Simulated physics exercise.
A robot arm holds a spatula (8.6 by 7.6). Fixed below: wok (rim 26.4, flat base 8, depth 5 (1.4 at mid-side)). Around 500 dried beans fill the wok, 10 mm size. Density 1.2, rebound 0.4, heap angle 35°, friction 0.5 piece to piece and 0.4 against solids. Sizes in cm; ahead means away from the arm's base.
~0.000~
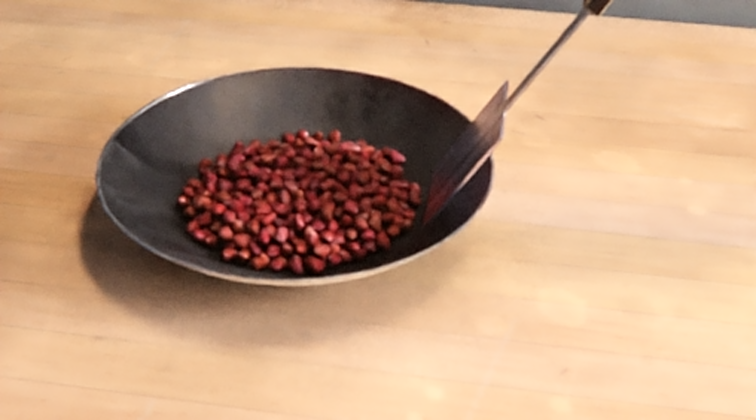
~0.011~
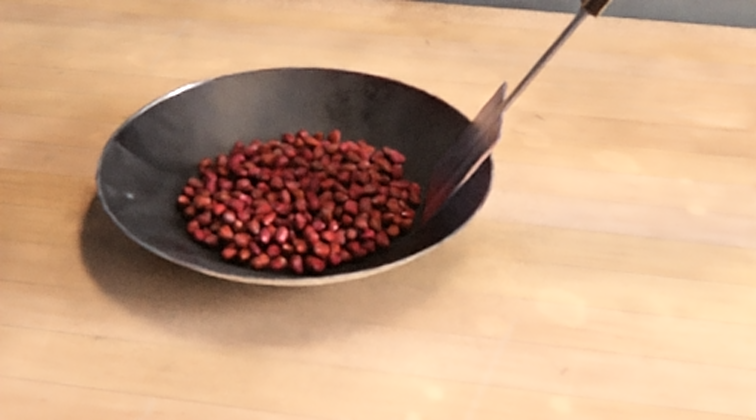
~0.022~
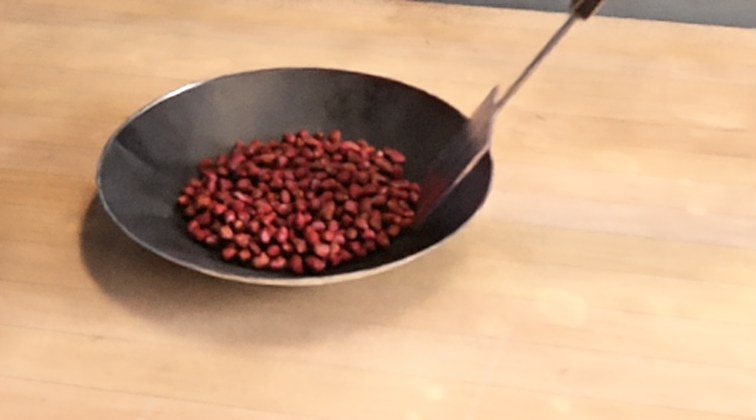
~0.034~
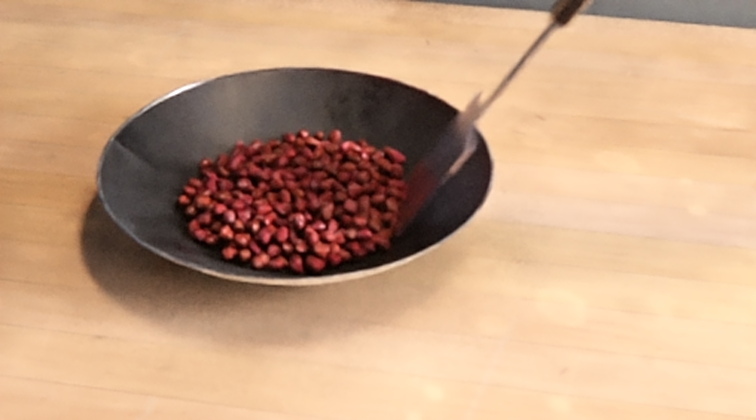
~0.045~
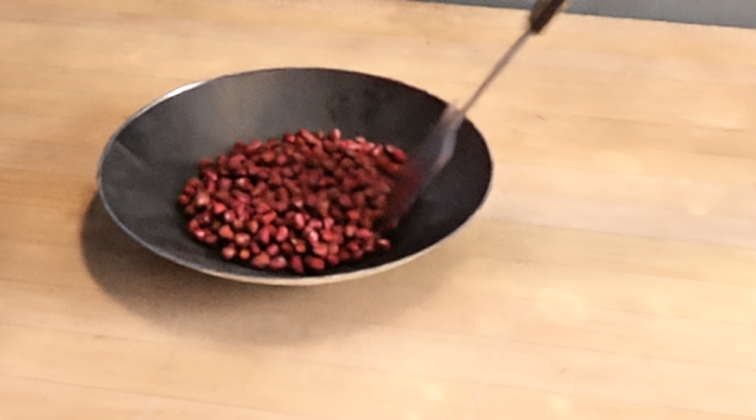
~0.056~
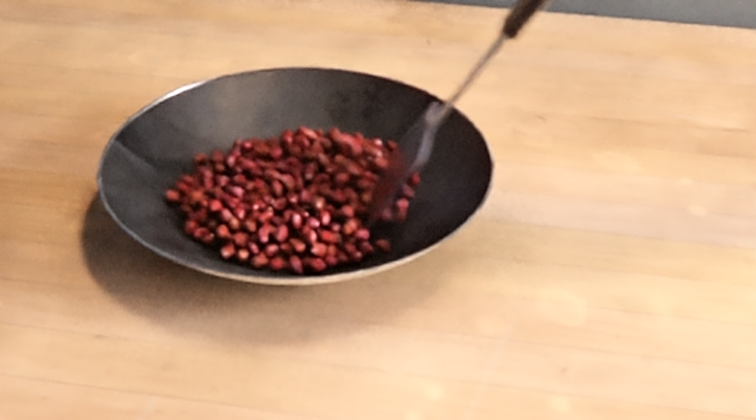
A metal spatula with a dark handle, at first resting against the right side of a wok, slides left and down into the edge of the heap, nudging some beans leftward. The dark, shallow wok holds a mound of glossy reddish-brown beans and sits still on a pale wooden surface. The view looks down at an angle from a fixed camera, with a grey strip at the top right.
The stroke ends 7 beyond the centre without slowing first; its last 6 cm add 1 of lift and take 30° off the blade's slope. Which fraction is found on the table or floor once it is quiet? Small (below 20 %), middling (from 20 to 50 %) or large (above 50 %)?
A middling share, from 20 to 50 %, ends on the table or floor.
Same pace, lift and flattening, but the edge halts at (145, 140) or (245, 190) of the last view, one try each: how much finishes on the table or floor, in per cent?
Some 50 and 10 per cent.
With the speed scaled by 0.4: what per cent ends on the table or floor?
About 15 per cent.
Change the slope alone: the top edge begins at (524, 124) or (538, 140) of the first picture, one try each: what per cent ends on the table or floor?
Some 30 and 25 per cent.
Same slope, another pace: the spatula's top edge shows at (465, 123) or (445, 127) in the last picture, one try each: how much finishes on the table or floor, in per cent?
About 20 and 20 per cent.
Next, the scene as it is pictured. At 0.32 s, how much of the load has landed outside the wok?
Roughly 25 per cent.
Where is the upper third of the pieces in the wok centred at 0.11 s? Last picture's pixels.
Near (224, 155).
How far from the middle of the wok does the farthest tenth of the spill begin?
Some 40 cm.
After 0.08 s, sloping 59°, highest piece 6 above the table; 502 in the wok.
After 0.11 s, sloping 51°, highest piece 8 above the table; 494 in the wok, 8 on the blade or in flight.
After 0.32 s, sloping 29°, highest piece 7 above the table; 360 in the wok, 122 on the table or floor, 20 on the blade or in flight.
After 1.37 s, sloping 29°, highest piece 6 above the table; 357 in the wok, 145 on the table or floor.
At rest, 357 in the wok, 145 on the table or floor. That is 29 % on the table or floor.
